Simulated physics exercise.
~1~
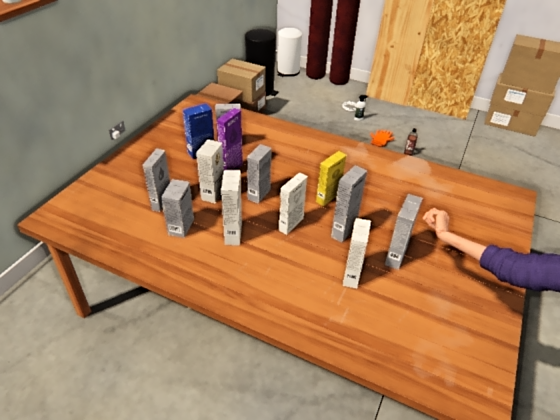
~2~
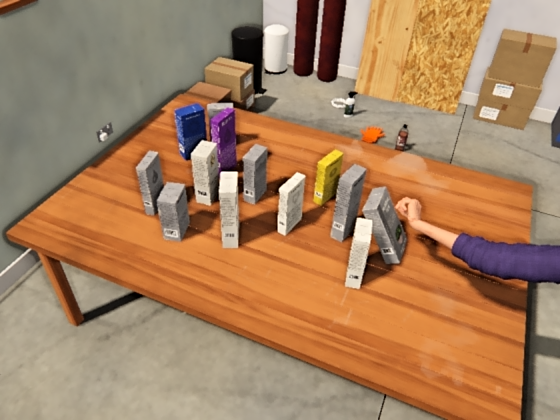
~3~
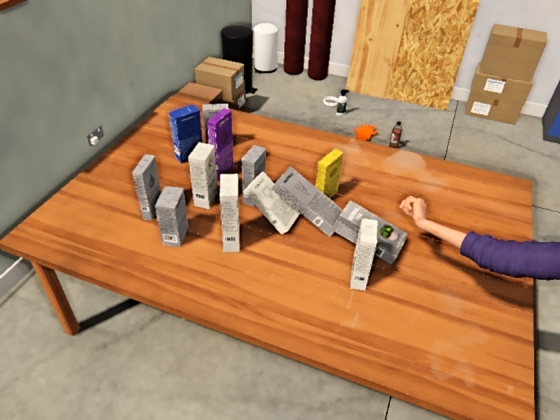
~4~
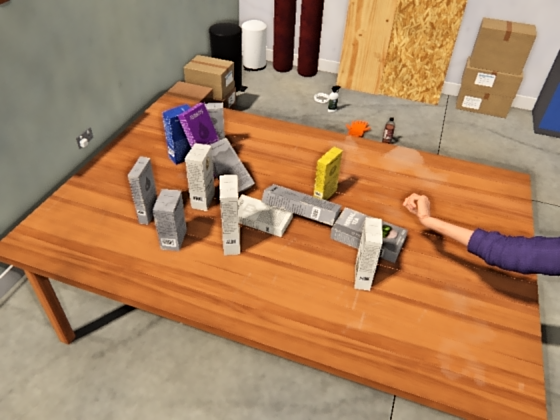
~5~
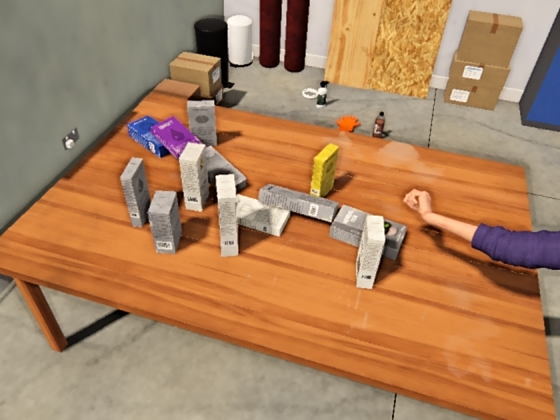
On a wooden table in a room with a concrete floor, seen from above as the view drifts slightly sideways, upright boxes stand scattered, mostly grey and whitish, with a blue and a purple one at the back left and a yellow one right of centre. A purple-sleeved arm at the right pushes the nearest grey box, which tips left. It falls flat as grey and pale boxes beyond it topple leftward in turn. The purple box then leans over toward the blue one. Finally both lie down, while the yellow box and several others remain standing.
